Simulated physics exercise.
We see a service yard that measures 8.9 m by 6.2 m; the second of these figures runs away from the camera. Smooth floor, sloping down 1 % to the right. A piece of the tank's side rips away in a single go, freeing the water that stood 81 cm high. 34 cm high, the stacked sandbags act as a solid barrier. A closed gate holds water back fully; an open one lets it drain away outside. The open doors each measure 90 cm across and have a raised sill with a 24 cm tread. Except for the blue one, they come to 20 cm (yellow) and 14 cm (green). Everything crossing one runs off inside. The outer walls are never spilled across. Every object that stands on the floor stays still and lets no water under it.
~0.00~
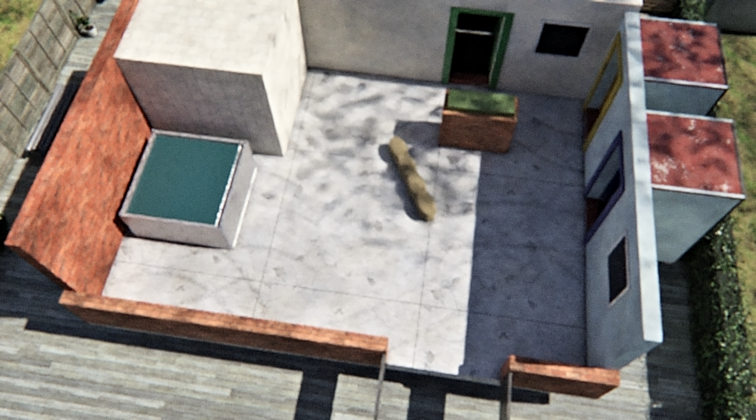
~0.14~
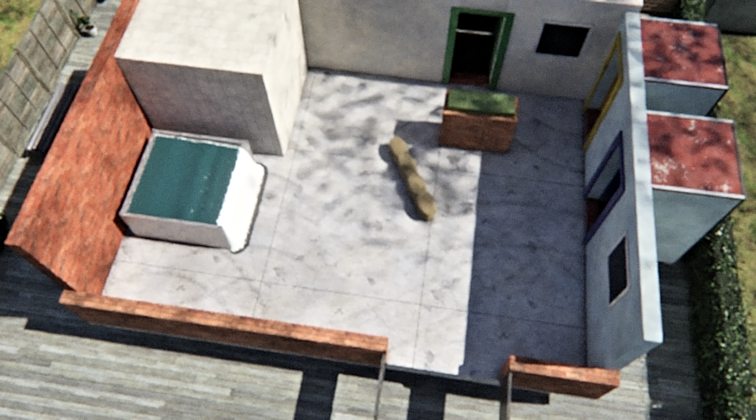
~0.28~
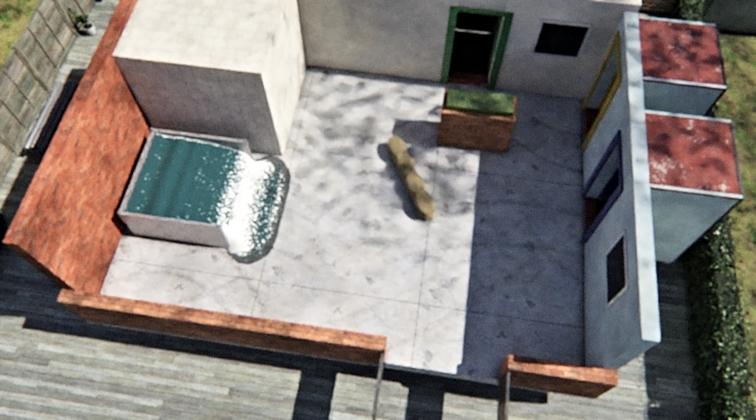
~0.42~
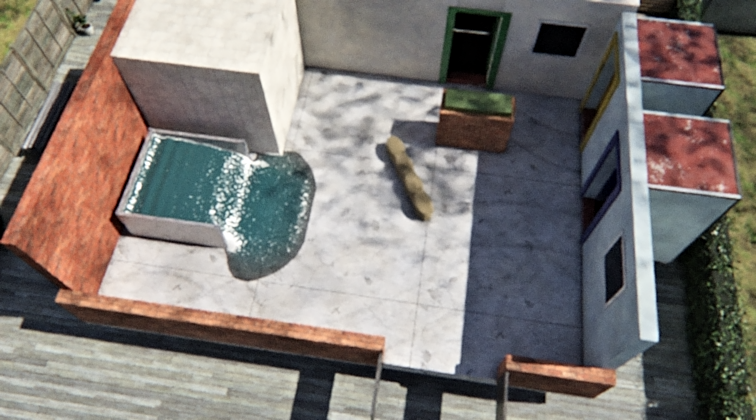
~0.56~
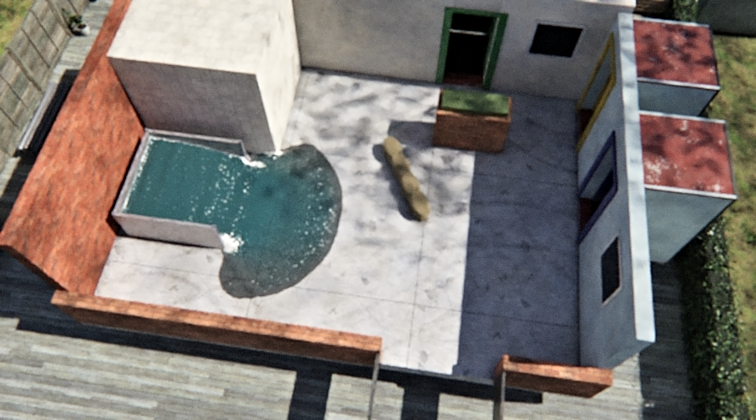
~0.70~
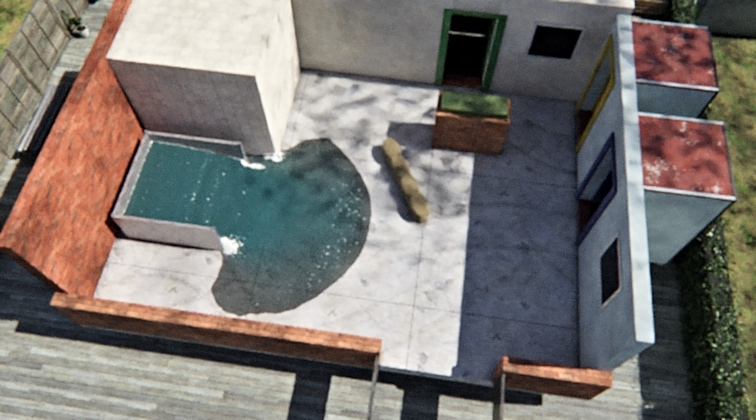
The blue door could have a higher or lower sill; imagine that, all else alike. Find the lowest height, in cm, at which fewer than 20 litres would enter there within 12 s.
I would say 6.5 cm.
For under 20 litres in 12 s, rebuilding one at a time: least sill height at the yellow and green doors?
About 11.5 cm at yellow and 8.0 cm at green.
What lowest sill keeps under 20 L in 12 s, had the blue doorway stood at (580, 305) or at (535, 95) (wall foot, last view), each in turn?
You'd want roughly 21 cm there first, then roughly 13.5 cm.
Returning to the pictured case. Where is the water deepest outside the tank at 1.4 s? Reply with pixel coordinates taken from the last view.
Around (404, 202).
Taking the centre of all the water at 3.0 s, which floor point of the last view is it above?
The centre of all the water is around (374, 237).
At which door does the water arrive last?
It would be the yellow door.
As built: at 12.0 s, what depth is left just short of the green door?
Some 6.5 cm.
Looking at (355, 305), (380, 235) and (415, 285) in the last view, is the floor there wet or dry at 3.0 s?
Awash, awash, awash.
After 1.4 s water covers 40 % of the floor, deepest (38 cm) near (404, 202); it has not reached the blue door.
After 3.0 s water covers 60 % of the floor, deepest (50 cm) near (556, 377); 5 cm at the blue door, 0 litres in over its 6 cm sill.
After 12.0 s water covers 85 % of the floor, deepest (12 cm) near (576, 267); 8 cm at the blue door, 21 litres in over its 6 cm sill.
At the blue door as built, the water arrived by 2.4 s and peaked near 10 cm at 10.8 s.
Run again over the same 12 s with other heights there, 26 litres in over 5.5 cm, 10 litres over 7.5 cm. The limit of 20 litres is kept from about 6.5 cm up.
